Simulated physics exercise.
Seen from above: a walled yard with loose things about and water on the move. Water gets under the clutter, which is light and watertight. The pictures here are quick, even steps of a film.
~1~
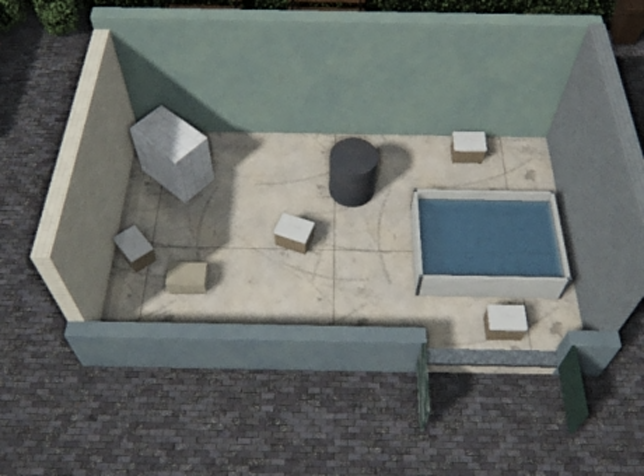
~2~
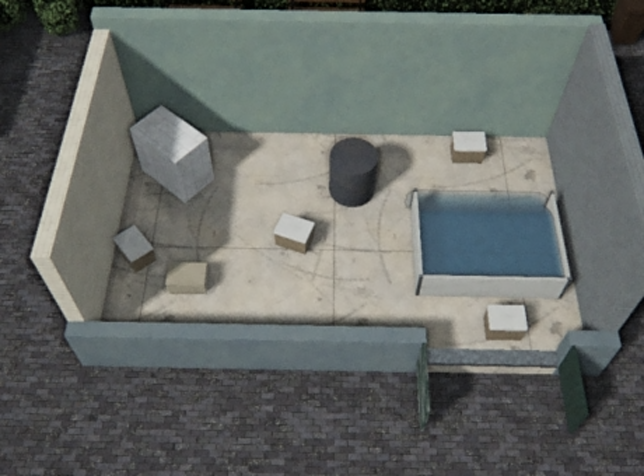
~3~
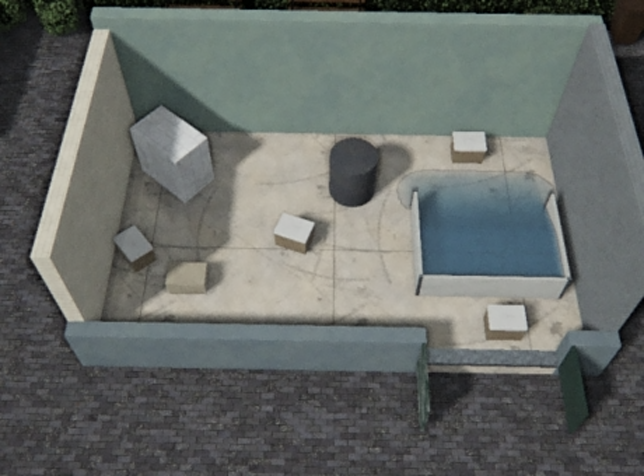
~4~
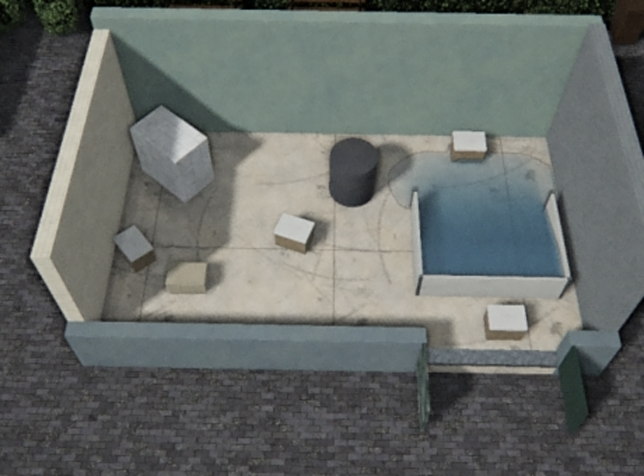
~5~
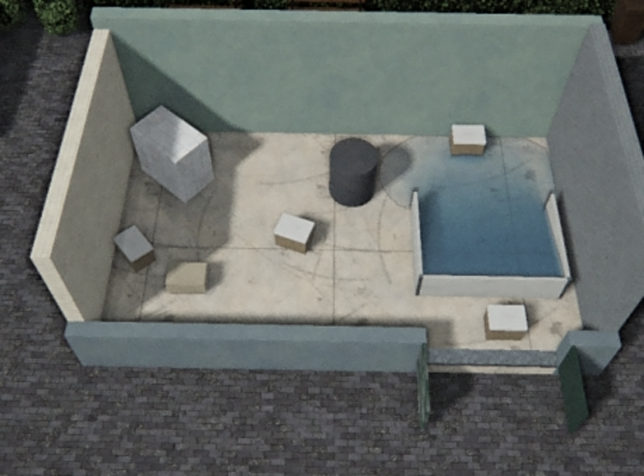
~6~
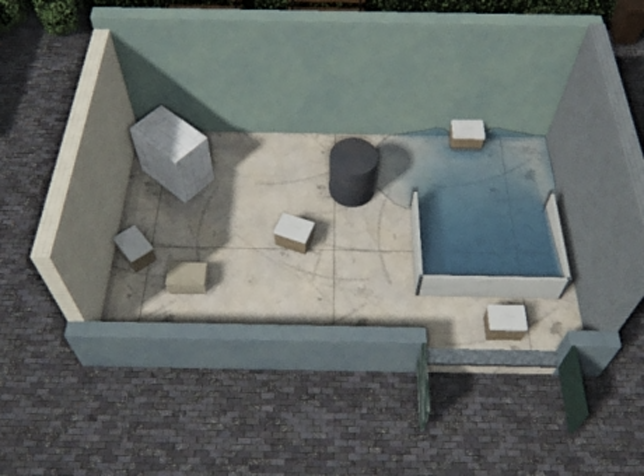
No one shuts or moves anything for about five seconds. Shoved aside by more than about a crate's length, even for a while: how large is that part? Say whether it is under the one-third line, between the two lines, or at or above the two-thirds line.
Portion: Beneath a third.
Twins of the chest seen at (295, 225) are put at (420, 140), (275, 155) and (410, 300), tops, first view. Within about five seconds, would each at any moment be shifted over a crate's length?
In turn: Swept aside, swept aside, under that.
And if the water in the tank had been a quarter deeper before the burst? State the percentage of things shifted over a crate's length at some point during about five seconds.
Close to 40 % of the lot.
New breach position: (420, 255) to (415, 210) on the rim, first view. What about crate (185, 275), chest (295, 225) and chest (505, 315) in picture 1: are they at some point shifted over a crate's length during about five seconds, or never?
Same order as named: Sent that far; sent that far; not sent that far.
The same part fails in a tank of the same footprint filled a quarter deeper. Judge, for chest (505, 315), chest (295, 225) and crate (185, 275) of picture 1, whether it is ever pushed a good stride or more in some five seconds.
The first came up short, the next came up short, and the last came up short.
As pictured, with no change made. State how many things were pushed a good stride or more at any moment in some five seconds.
So, 1 of them.
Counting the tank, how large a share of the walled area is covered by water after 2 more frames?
About 30 percent.
A moment on, 0 of 5 are well off their spots; 1 afloat.
Next, 0 of 5 are well off their spots; 1 afloat.
Later, 1 of 5 are well off their spots; 1 afloat.
In the end, 1 of 5 are well off their spots, and 1 have been at some point; 0 afloat.
